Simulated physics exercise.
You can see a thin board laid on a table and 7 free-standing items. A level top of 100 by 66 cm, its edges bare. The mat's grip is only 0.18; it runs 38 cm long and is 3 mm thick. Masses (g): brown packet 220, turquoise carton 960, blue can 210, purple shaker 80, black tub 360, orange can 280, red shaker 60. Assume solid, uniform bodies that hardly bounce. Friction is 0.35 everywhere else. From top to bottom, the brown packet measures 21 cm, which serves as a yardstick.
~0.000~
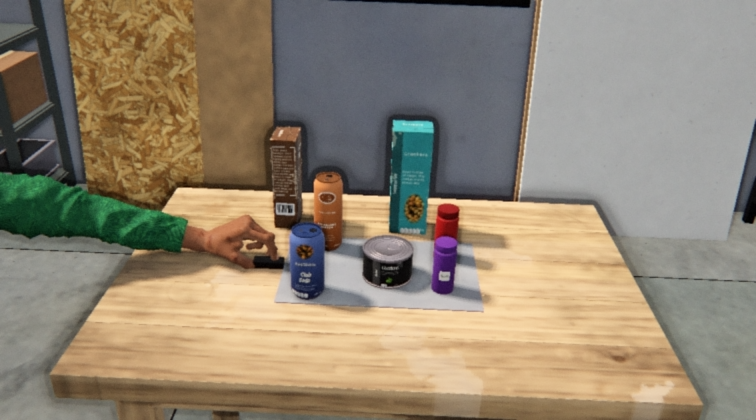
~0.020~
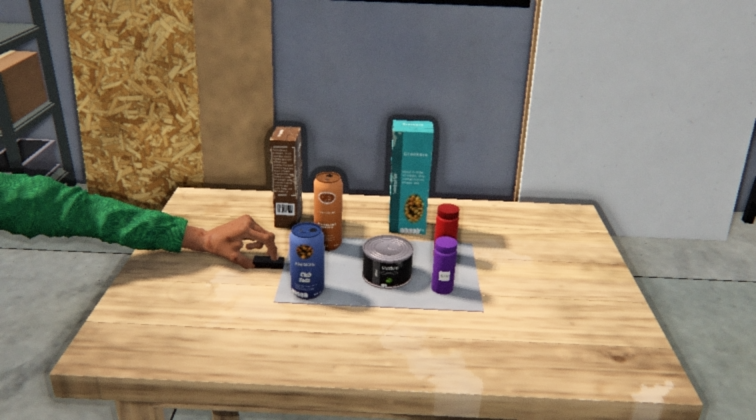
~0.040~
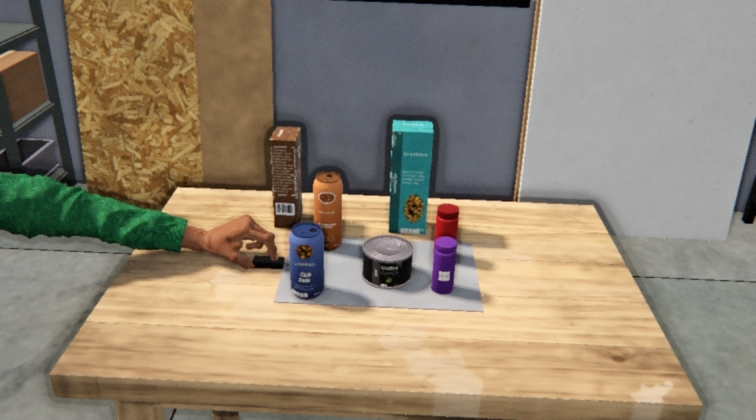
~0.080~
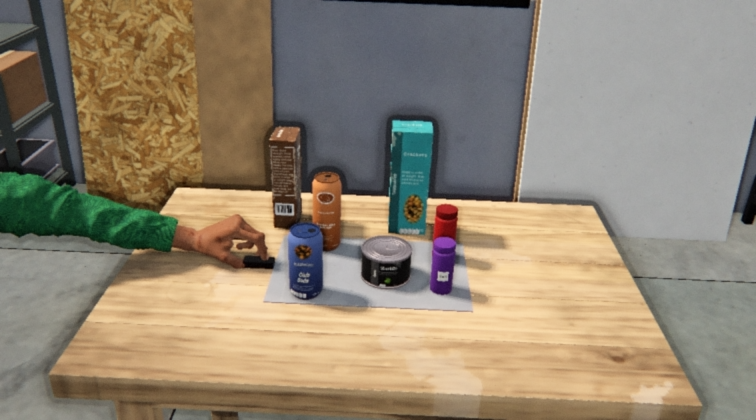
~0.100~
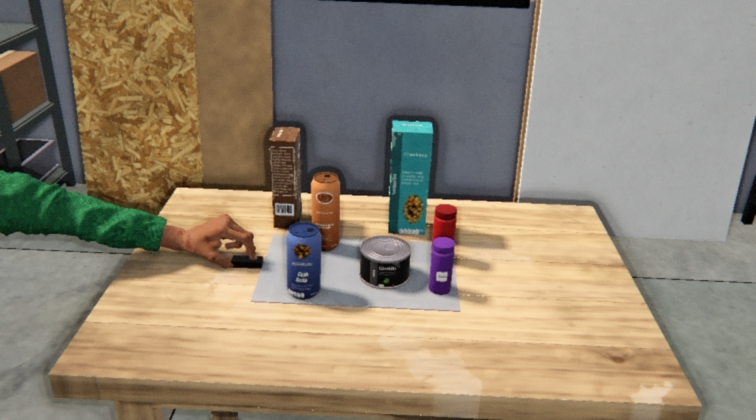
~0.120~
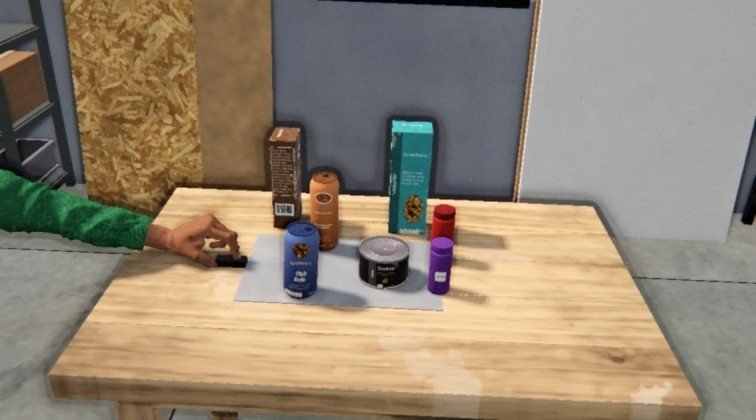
A hand in a green sleeve grips a dark clip at the left edge of a thin grey mat on a wooden table, seen from slightly above in a workshop-like room. Around it stand brown and turquoise cartons behind, orange and blue cans, a black tub, and red and purple shakers rightward. After staying still, the hand draws the mat left, while the items barely shift and the camera holds steady.
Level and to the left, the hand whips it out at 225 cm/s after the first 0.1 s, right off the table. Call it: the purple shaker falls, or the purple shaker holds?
It holds.
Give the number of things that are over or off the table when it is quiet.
2.
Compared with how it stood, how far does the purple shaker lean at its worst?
About 4°.
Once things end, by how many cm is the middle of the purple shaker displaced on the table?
1 cm.
Around 0.22 s, mat pulled 29 cm; purple shaker at 5° to upright near (434, 266); blue can shifted 5 cm; red shaker at 4° to upright.
Around 0.32 s, mat pulled 52 cm; blue can at 3° to upright; orange can at 6° to upright; black tub shifted 3 cm.
Around 0.52 s, mat pulled 96 cm; blue can at 23° to upright; orange can at 19° to upright; black tub shifted 3 cm.
Around 0.92 s, mat pulled 100 cm; blue can on its side; orange can on its side; black tub shifted 3 cm.
Finally (1.3 s), on their side or leaning hard on the table, blue can and orange can; the other 5 still in place (within 6 cm). Final places as that camera would see them, purple shaker near (437, 267).
